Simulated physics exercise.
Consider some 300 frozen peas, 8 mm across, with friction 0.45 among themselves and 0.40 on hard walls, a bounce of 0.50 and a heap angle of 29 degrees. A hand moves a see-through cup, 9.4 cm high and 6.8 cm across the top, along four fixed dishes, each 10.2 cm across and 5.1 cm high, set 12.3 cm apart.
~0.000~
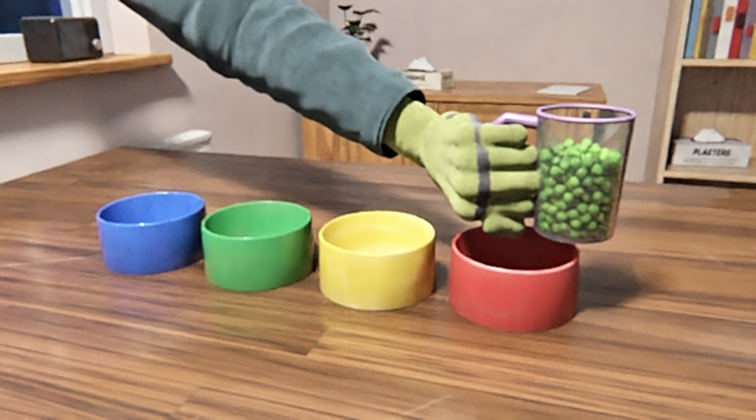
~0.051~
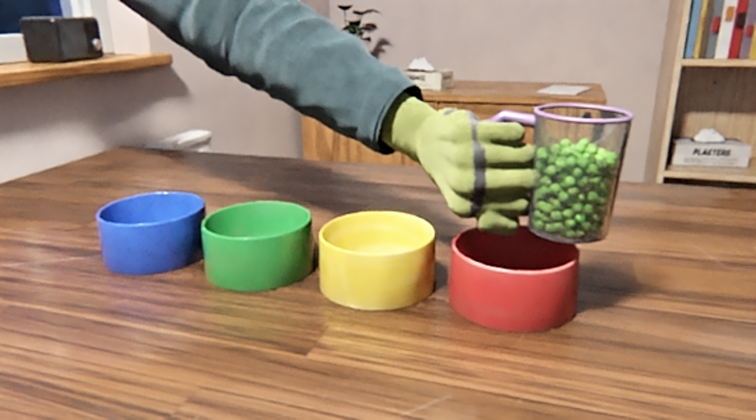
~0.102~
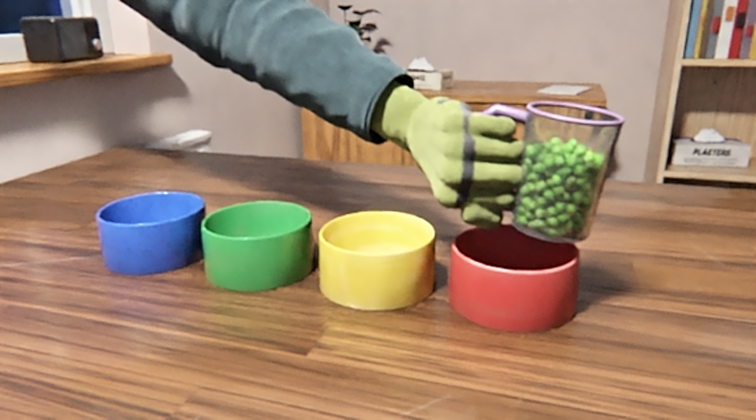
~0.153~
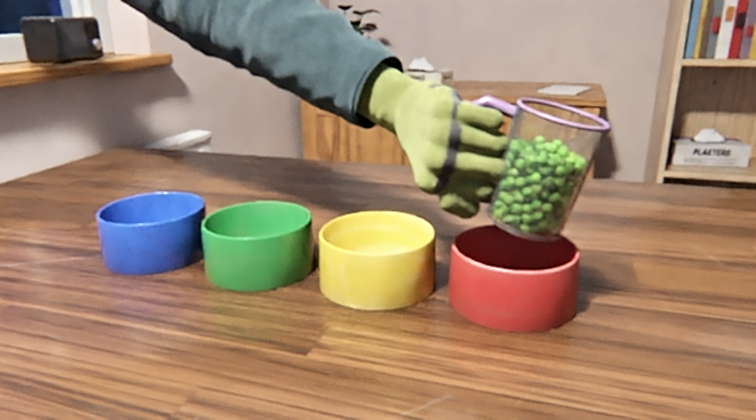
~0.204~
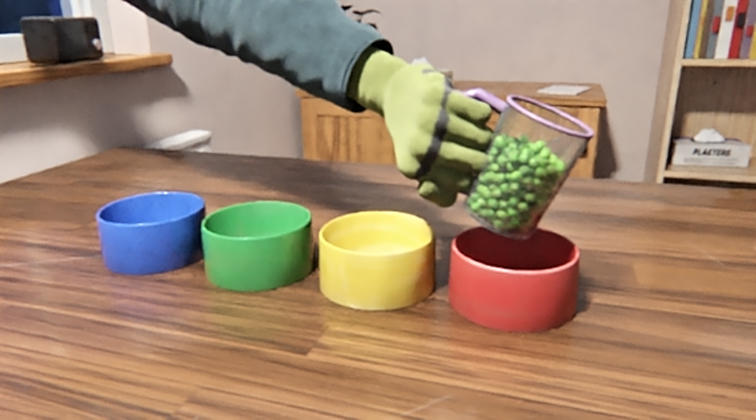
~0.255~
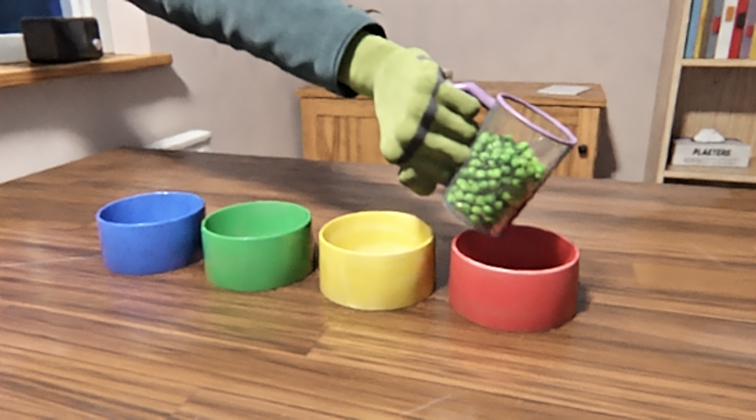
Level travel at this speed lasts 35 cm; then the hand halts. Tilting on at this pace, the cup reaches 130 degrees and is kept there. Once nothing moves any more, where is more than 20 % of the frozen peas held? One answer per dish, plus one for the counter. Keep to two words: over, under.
In the end red dish: It will be left with one in five or fewer. Blue dish: It will be left with one in five or fewer. Green dish: It will be left with more than one in five. Yellow dish: It will be left with more than one in five. Counter: It will be left with more than one in five.
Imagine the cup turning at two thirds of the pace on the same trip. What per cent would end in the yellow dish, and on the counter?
Then yellow ends at 0 and the counter at 0.
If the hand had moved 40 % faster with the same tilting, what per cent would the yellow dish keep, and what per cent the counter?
Yellow: 0; counter: 0.
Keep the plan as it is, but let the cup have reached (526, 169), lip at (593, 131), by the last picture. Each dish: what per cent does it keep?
Red 0, blue 0, green 40, yellow 40.
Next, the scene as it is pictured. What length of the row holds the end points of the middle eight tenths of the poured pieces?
Close to 14 centimetres along the dishes.
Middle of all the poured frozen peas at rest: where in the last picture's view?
Est. centre at rest: (321, 265) px.
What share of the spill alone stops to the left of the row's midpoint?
Fraction on that side: Around 40 %.
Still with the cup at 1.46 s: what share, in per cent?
About 0 percent.
Then, at 0.73 s, tilt 101 degrees; cup holds 100 %.
Then, at 1.04 s, tilt 130 degrees; cup holds 15 %, green 20 %, yellow 40 %.
After 1.46 s, tilt 130 degrees; cup holds 0 %, green 35 %, yellow 40 %.
At rest (1.9 s), red 0 %, blue 0 %, green 35 %, yellow 40 %, counter 25 %.
